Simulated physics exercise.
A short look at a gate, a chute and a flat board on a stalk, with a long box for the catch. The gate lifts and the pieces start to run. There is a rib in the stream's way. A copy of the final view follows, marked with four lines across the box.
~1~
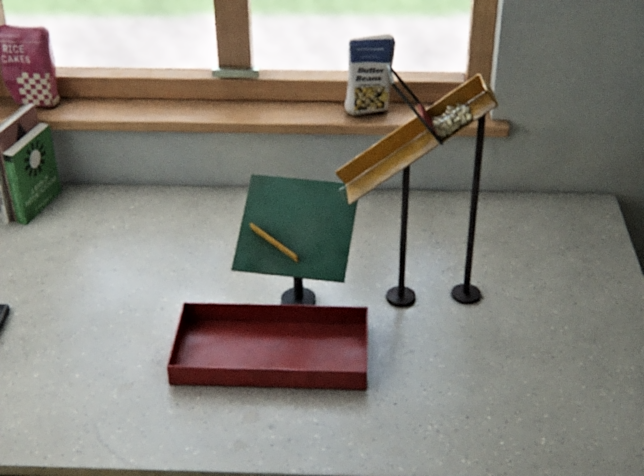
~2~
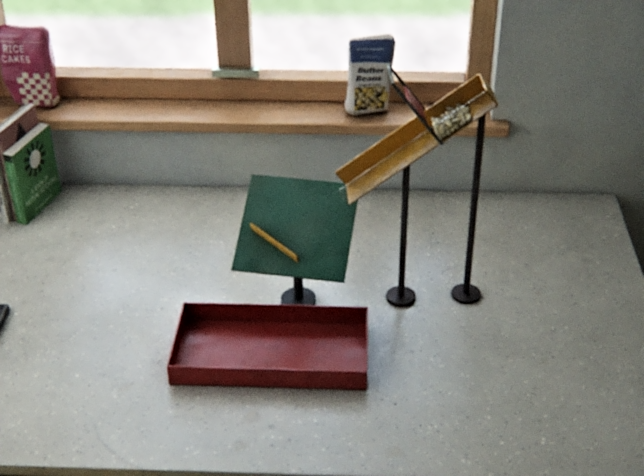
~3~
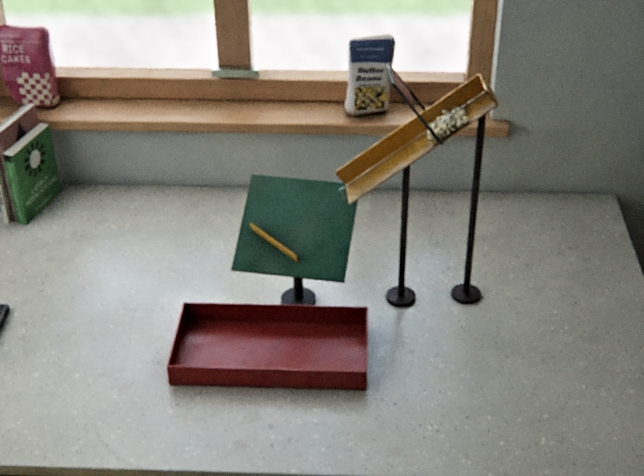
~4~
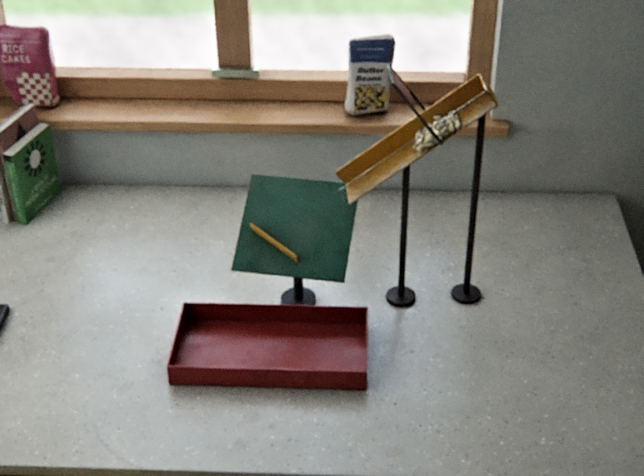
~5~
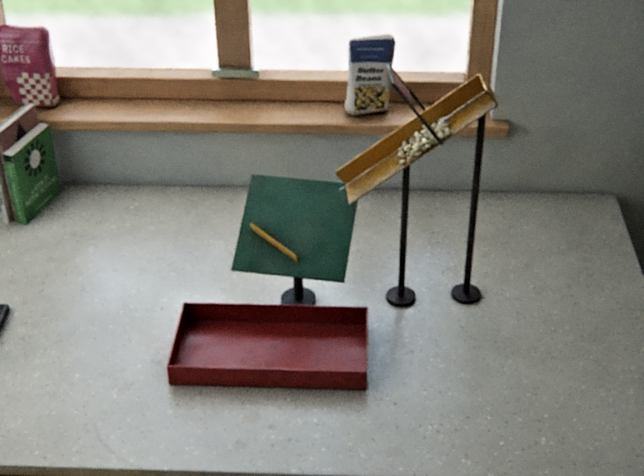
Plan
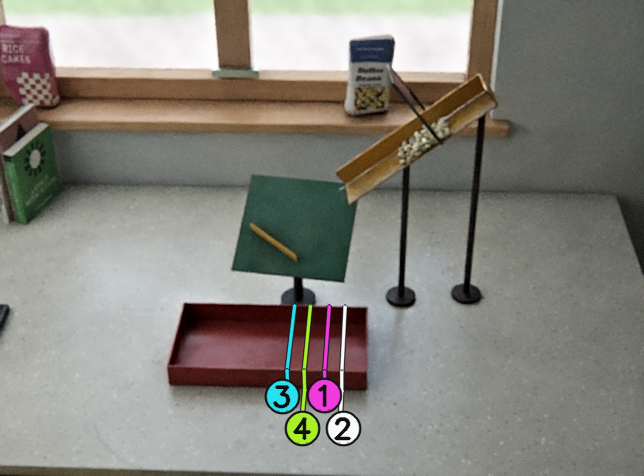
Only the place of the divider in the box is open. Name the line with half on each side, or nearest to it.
4 beats the others.
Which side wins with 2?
More lands on the left.
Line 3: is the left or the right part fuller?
More lands on the right.
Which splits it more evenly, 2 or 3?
3 it is.
On the marked copy, line 1 crosses the front rim at (324, 370); line 2 crosses the front rim at (341, 371); line 3 crosses the front rim at (287, 369); line 4 crosses the front rim at (304, 370).
If 1 is chosen, of what is caught, almost all on the left of the divider, about a tenth on the right.
If 2 is chosen, of what is caught, every piece on the left of the divider, not one piece on the right.
If 3 is chosen, of what is caught, roughly a quarter on the left of the divider, the larger part on the right.
If 4 is chosen, of what is caught, roughly half on the left of the divider, roughly half on the right.
